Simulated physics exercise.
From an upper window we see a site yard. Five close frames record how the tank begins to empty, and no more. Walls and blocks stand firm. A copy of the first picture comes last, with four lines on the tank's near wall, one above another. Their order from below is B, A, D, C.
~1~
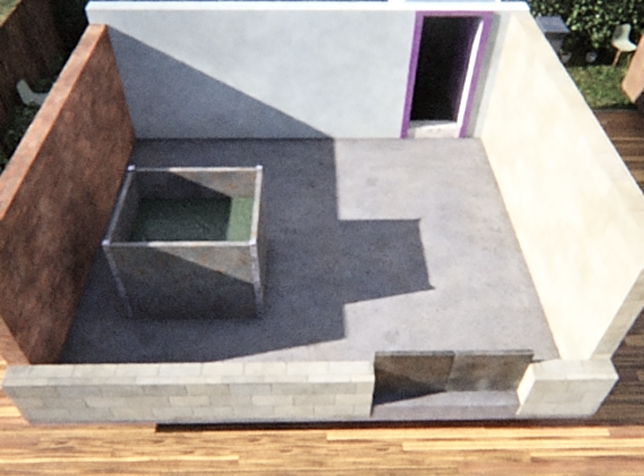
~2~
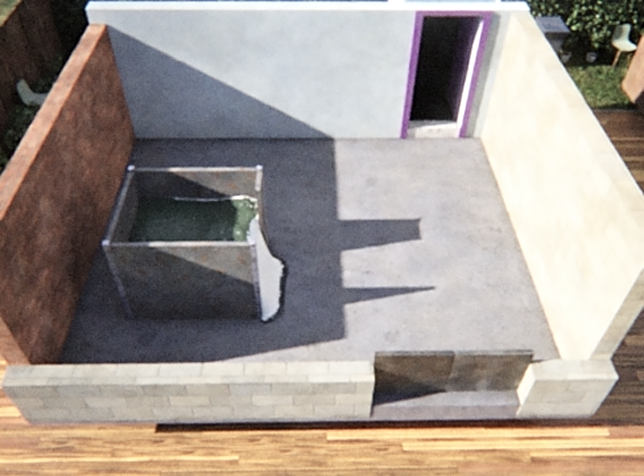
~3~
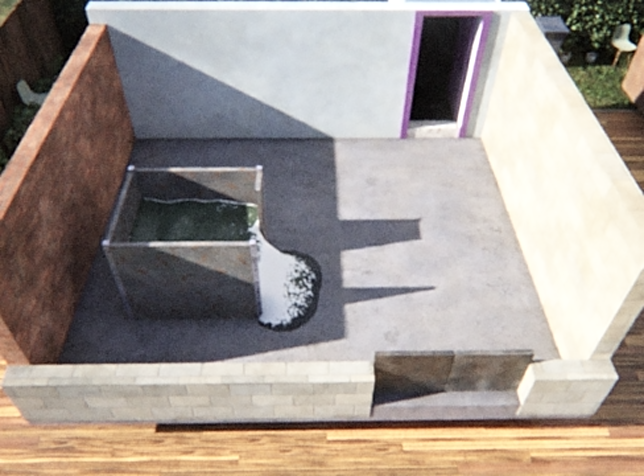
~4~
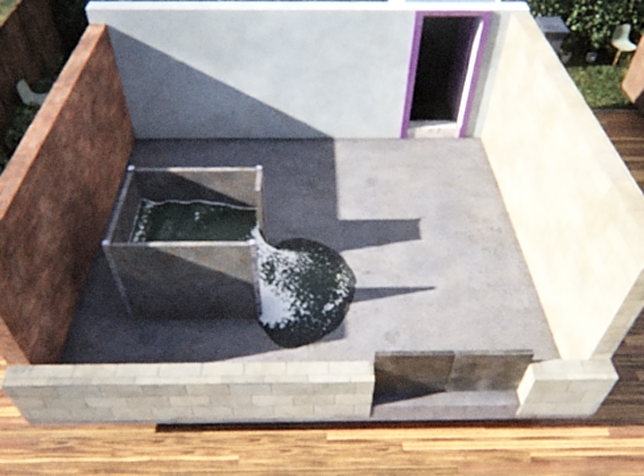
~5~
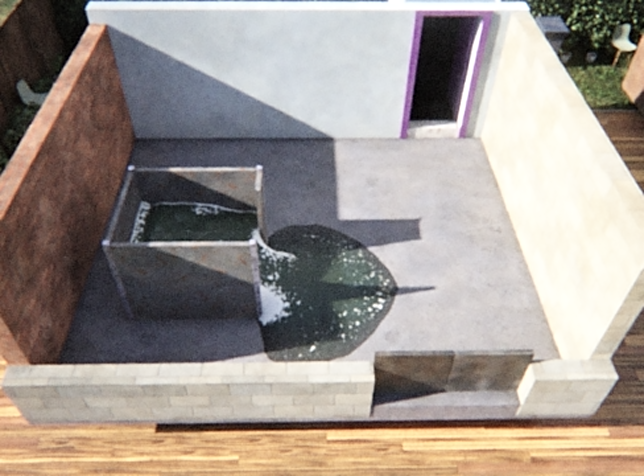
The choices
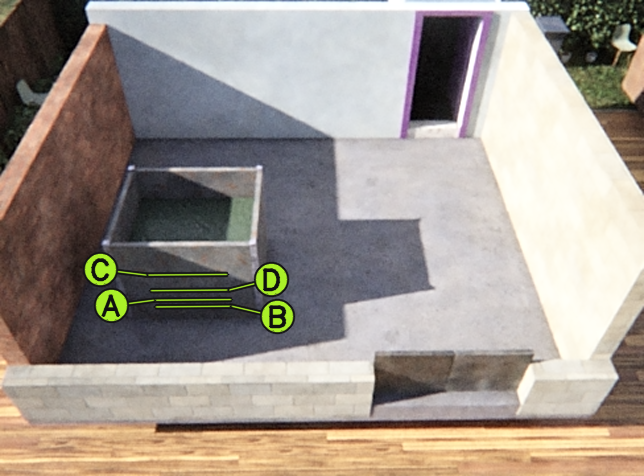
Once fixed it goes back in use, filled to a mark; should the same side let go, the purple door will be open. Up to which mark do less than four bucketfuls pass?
Go for C.
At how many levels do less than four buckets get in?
All of the four.
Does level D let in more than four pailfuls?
No.
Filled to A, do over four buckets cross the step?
No, not at all.
On the marked copy, A at (192, 299); B at (194, 306); C at (186, 274); D at (190, 290); from the bottom up B, A, D, C.
With A, nothing gets over.
With B, nothing gets over.
With C, a splash gets over, under a bucket.
With D, nothing gets over.
